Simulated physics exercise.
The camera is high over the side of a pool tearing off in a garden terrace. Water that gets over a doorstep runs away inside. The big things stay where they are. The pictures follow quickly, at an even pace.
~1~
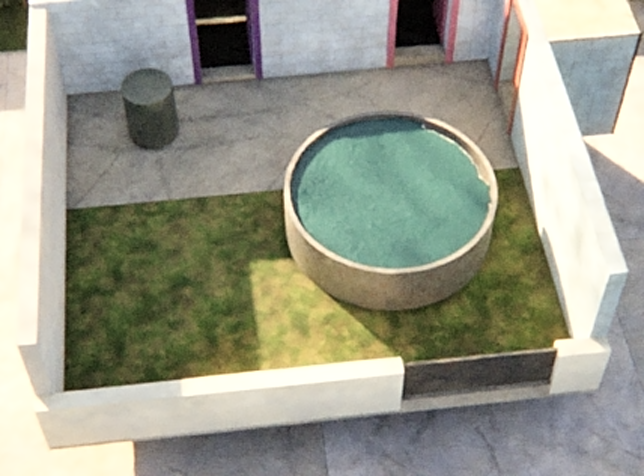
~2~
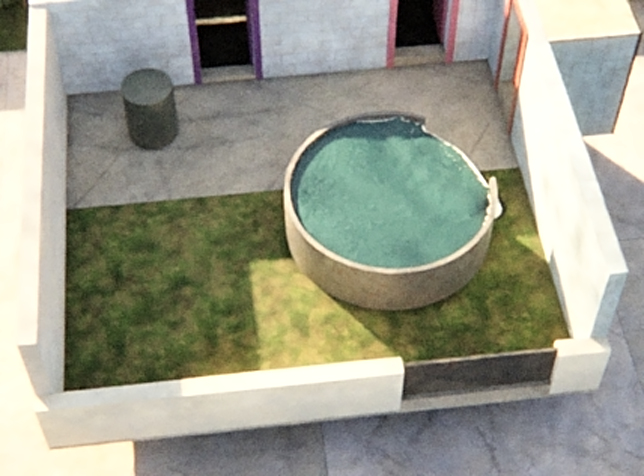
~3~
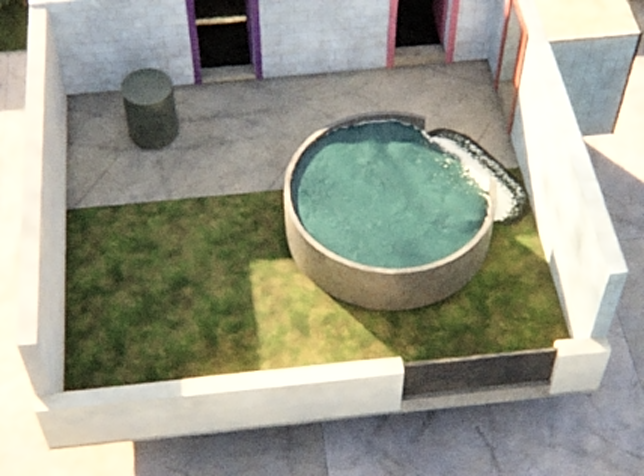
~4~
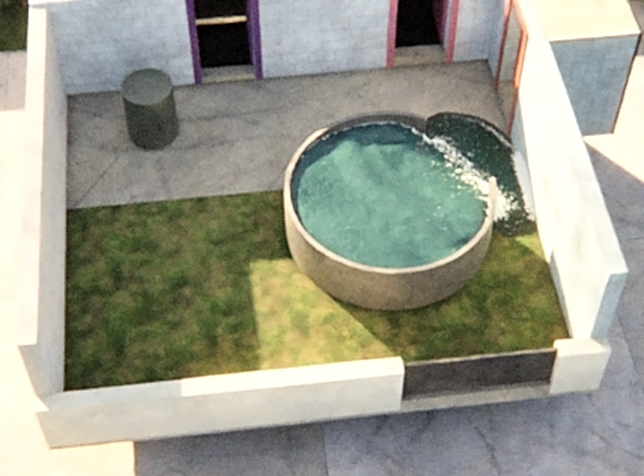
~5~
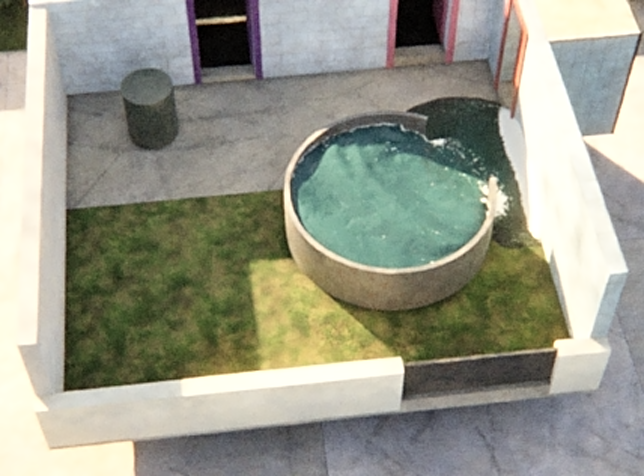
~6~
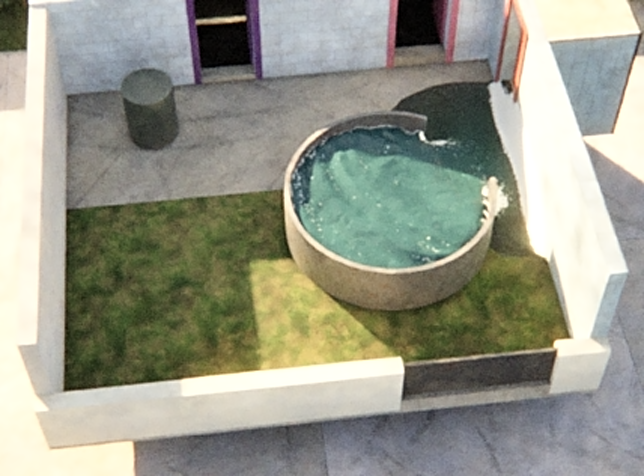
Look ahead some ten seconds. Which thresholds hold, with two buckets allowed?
One by one: The red door takes more than that; the purple door stays under that; the pink door takes more than that.
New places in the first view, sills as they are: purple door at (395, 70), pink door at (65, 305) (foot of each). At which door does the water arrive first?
I say the one in red.
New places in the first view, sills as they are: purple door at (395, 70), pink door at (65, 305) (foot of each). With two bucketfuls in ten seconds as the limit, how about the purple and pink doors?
The purple one goes over; the pink one holds.
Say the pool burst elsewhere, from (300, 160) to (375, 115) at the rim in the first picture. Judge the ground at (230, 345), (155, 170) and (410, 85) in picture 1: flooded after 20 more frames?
In turn: Not flooded, under water, covered.
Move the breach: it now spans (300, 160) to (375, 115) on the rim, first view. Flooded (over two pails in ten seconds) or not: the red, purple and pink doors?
Red door lets less in; purple door goes over; pink door is under.
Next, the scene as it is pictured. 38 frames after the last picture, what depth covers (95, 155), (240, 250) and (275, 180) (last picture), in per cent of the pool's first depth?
Roughly 8, 4 and 6 per cent, in turn.
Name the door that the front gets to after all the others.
The one in purple.
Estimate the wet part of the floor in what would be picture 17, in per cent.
About 30 per cent.
A moment on, water covers 20 % of the floor; the red door over two buckets in, the purple door not reached, the pink door wet at the sill, nothing in.
Next, water covers 30 % of the floor; the red door over two buckets in, the purple door not reached, the pink door over two buckets in.
Then, water covers 60 % of the floor; the red door far over two buckets in, the purple door wet at the sill, nothing in, the pink door far over two buckets in.
Later, water covers 95 % of the floor; the red door far over two buckets in, the purple door wet at the sill, nothing in, the pink door far over two buckets in.
In the end, water covers 100 % of the floor; the red door far over two buckets in, the purple door wet at the sill, nothing in, the pink door far over two buckets in.
